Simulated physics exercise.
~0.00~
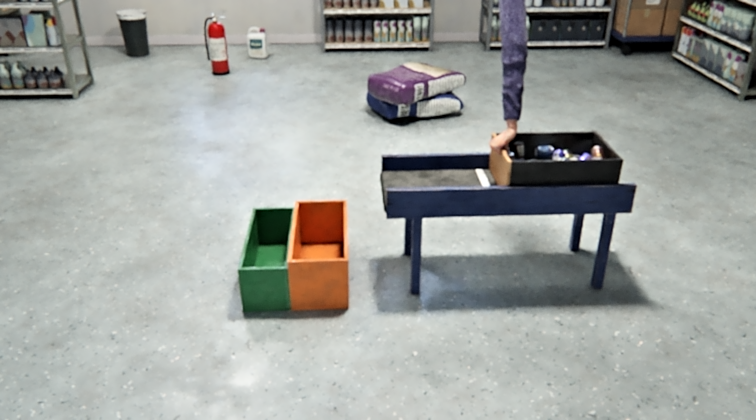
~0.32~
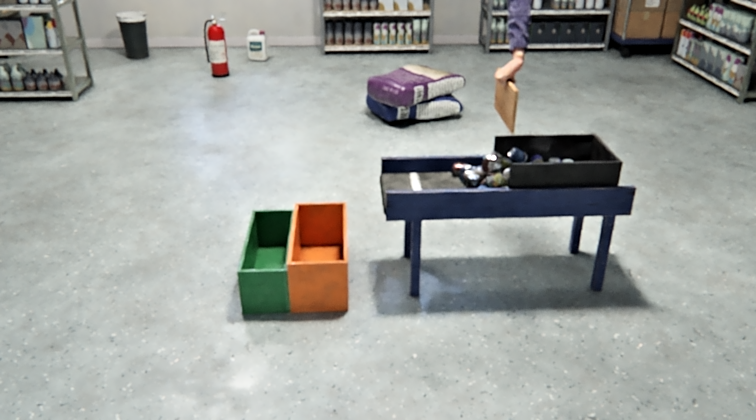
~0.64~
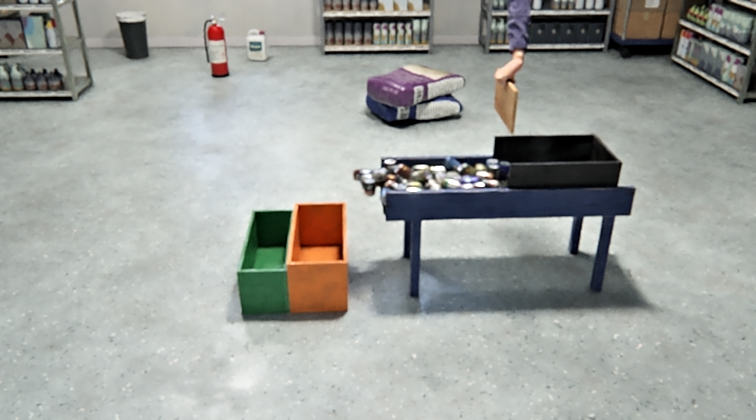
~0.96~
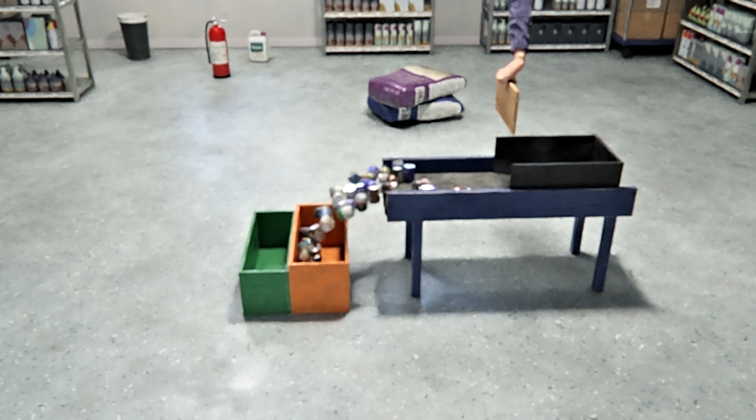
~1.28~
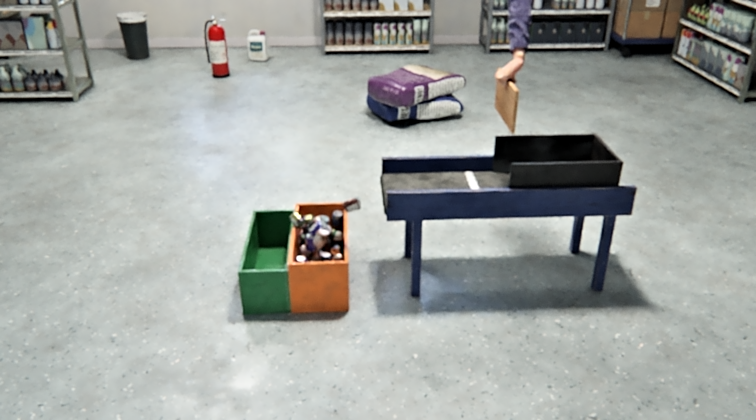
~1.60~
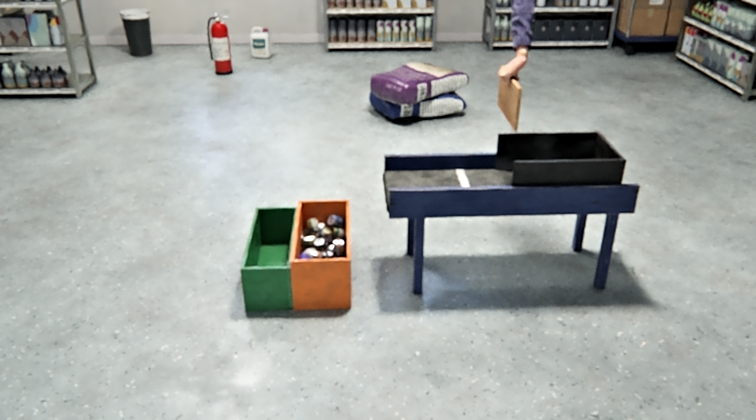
In the video, a hand lifts a gate from a black pen of small cans on a blue conveyor, and the belt carries them left until they tumble off its end, landing almost entirely in the orange tote beside a green box, leaving the pen and belt empty.
